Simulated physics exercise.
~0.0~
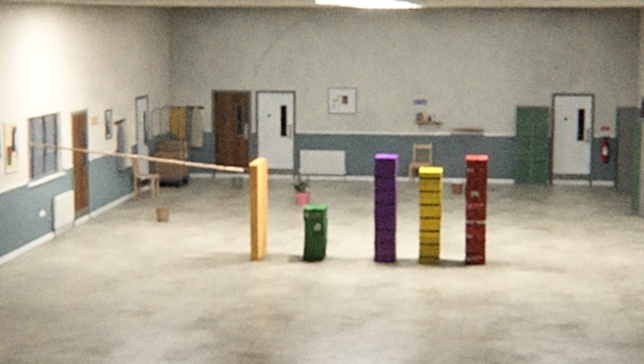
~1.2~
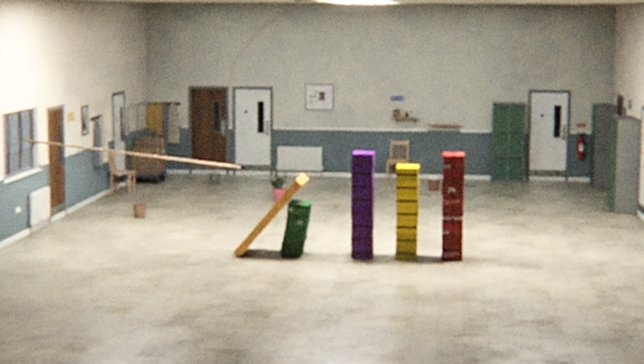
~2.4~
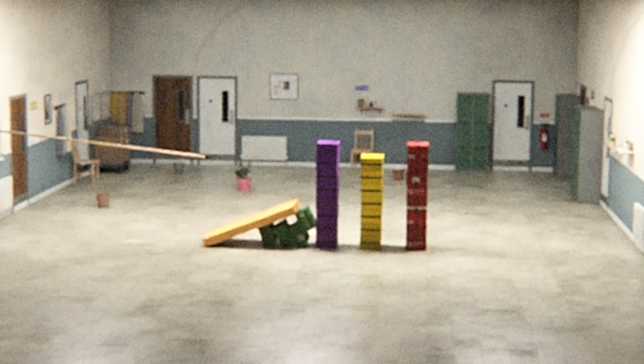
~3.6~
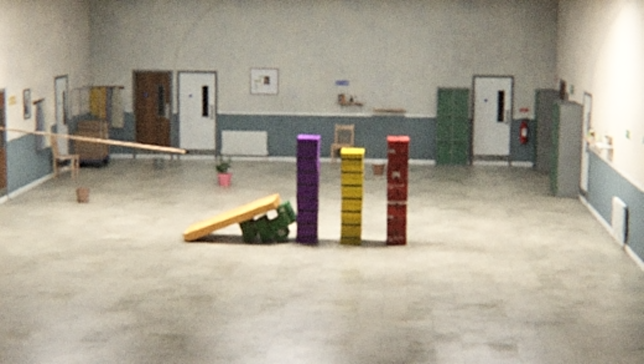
A tall orange board stands on end at the left of a row of stacked cartons in a wide, pale hall, seen from slightly above and some way back. To its right are a short green stack, then taller purple, yellow and red ones, with doors and a blue-banded wall behind. A long thin pole reaching in from the left meets the board's top, and the board tips rightward onto the green stack. The green cartons lean and topple toward the purple stack as the view drifts right. The board ends slanting low across them, while the purple, yellow and red stacks remain upright.
